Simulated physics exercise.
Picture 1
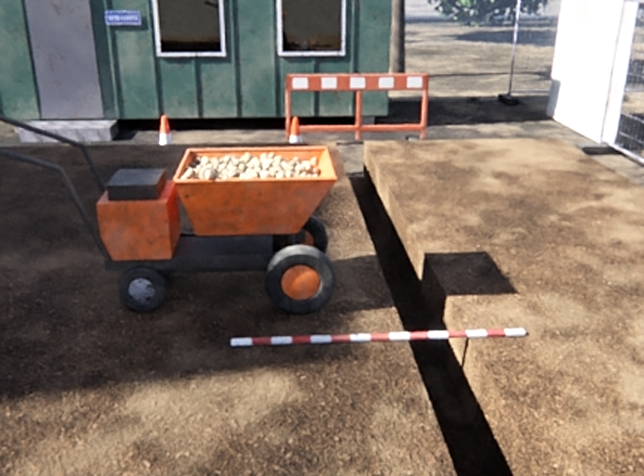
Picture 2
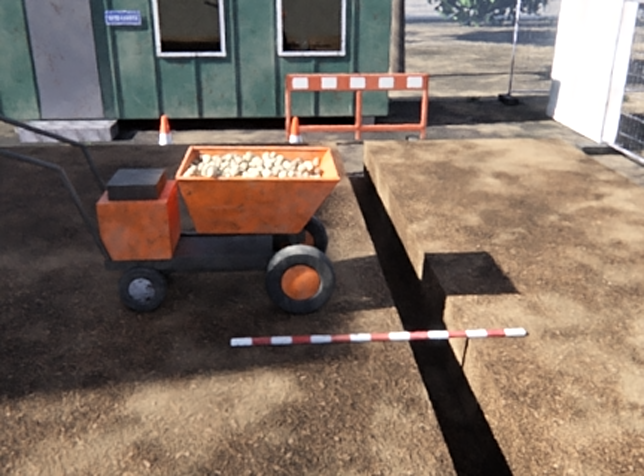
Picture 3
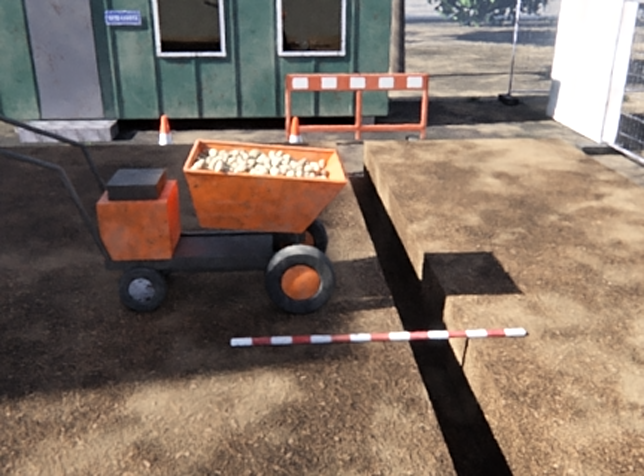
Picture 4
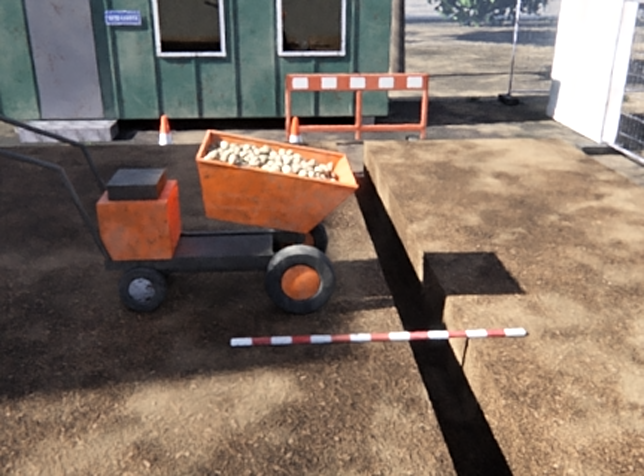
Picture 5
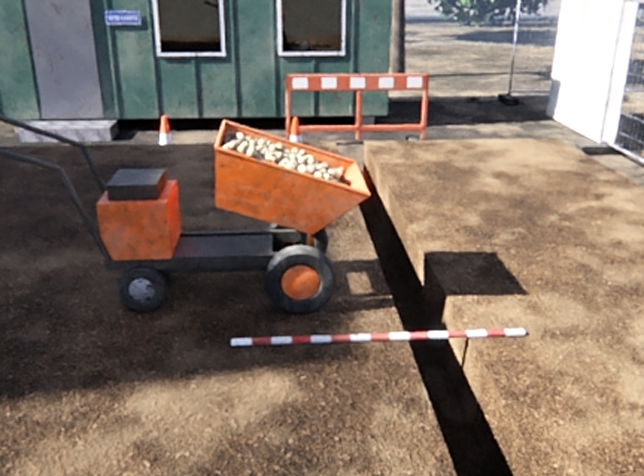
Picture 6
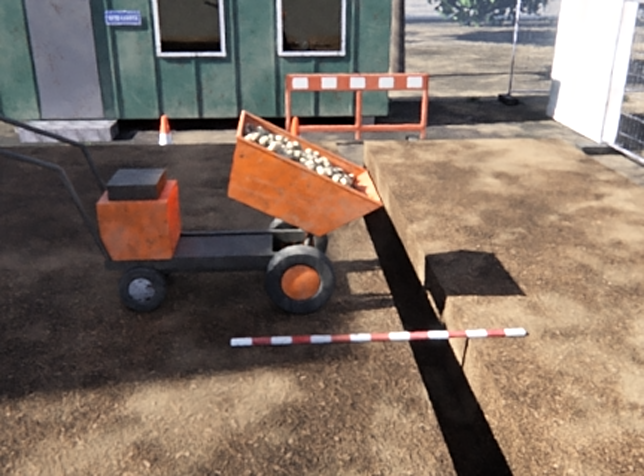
An orange motor barrow loaded with pale rounded stones stands on brown dirt at left centre, seen from slightly above and side-on, beside a narrow dark trench. Behind it are a green cabin, small cones and an orange-and-white barrier, with a red-and-white striped staff lying across the trench in front. The skip tilts steadily forward to the right, its rear rising and front lip lowering, while the wheels and camera stay still.
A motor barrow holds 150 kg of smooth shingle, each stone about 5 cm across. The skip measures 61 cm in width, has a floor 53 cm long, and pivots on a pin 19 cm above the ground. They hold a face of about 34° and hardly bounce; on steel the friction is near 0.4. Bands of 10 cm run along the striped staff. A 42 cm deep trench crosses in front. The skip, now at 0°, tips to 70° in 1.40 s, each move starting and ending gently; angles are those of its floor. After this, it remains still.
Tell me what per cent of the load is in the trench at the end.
Some 73 per cent.
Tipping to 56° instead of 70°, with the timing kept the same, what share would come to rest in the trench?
It would be close to 45 percent.
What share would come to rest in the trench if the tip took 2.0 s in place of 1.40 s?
It would be near 75 percent.
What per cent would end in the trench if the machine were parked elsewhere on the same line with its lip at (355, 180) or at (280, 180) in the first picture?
Some 50 and some 75 per cent, in that order.
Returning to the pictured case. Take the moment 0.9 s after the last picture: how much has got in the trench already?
Something like 30 in a hundred.
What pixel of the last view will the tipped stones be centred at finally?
Around (425, 328).
Then, 0.5 s after the last picture the floor is at 59°, 99 % in the skip, 1 % in the trench; the foremost stones are at (416, 238).
Then, 0.9 s after the last picture the floor is at 70°, 52 % in the skip, 30 % in the trench, 18 % past the trench; the foremost stones are at (513, 283).
Then, 1.3 s after the last picture the floor is at 70°, 27 % in the skip, 46 % in the trench, 27 % past the trench; the foremost stones are at (574, 277).
Then, 3.2 s after the last picture the floor is at 70°, 0 % in the skip, 73 % in the trench, 27 % past the trench; the foremost stones are at (608, 272).
